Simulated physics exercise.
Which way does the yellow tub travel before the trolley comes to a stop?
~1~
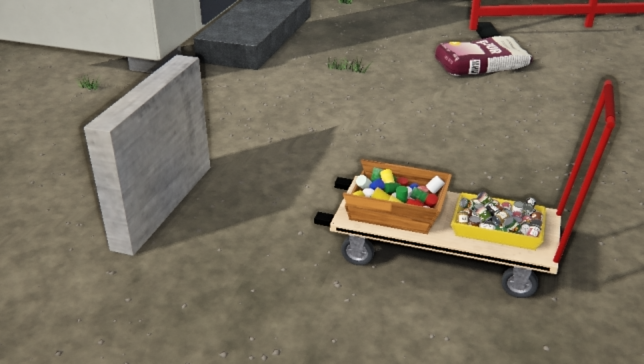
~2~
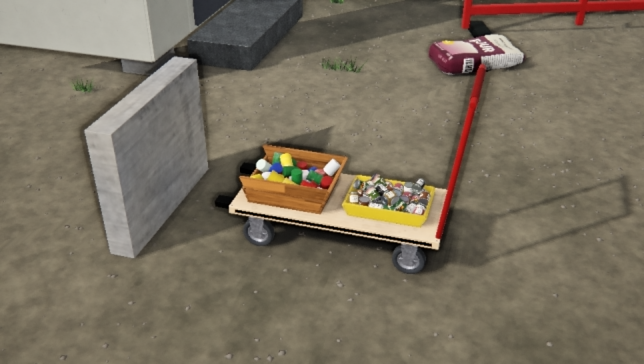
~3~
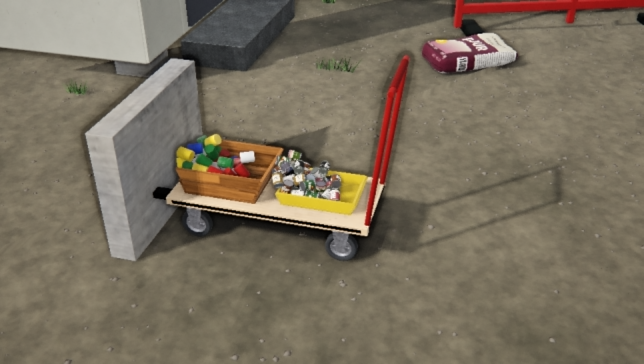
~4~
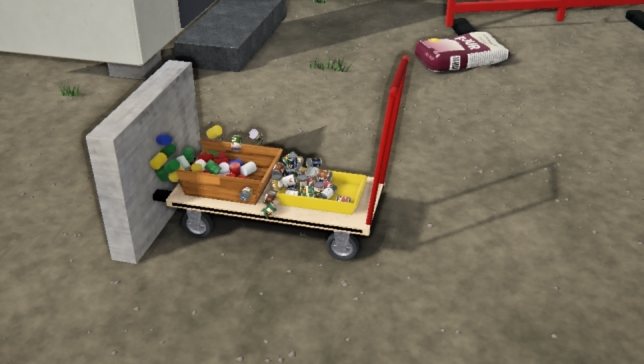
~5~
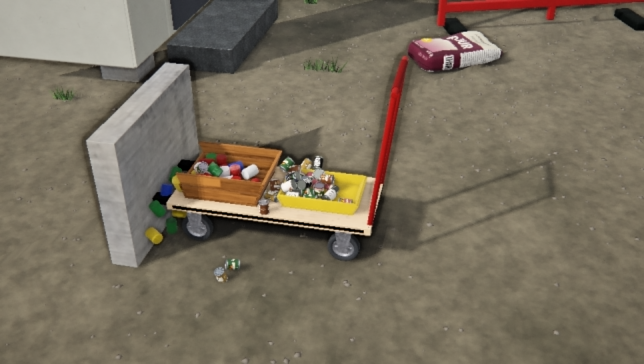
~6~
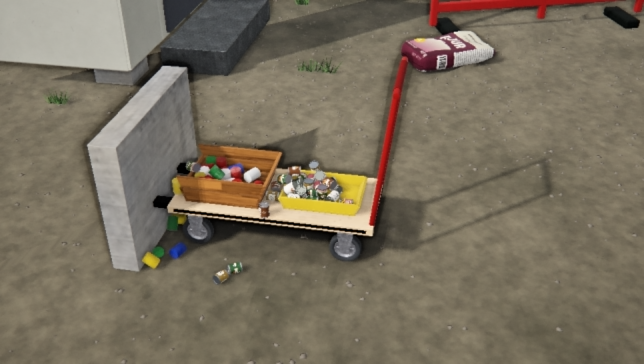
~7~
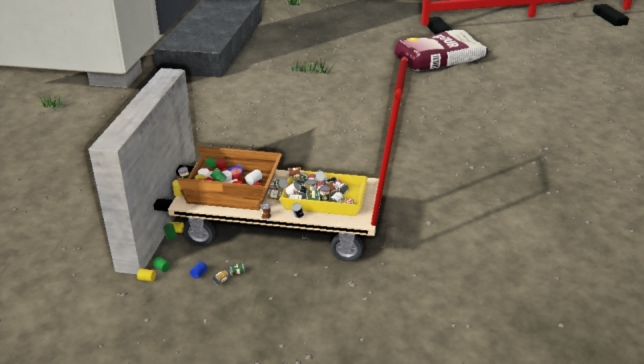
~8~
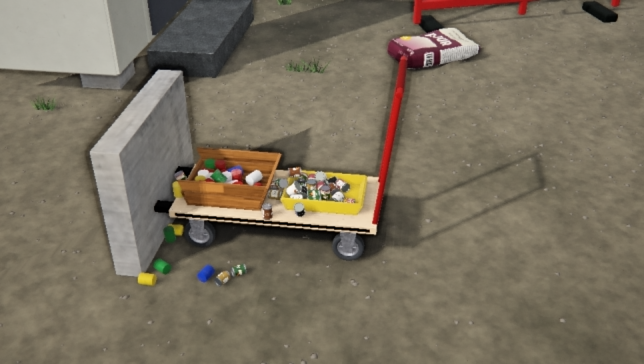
The yellow tub travels to the left, riding on the trolley towards the grey block wall.
The clip opens on a flat trolley with a red handle, carrying a wooden tub of colourful jars and a yellow tub of small tins across bare ground. It rolls left towards an upright grey block wall and stops against it, staying level. The load surges on towards the wall, and several jars fly out of the wooden tub while some tins hop out of the yellow one. Pieces drop between the trolley and the wall and onto the ground in front. At the end the trolley stands still, with both tubs in place and still holding many pieces, and a few lie scattered below.
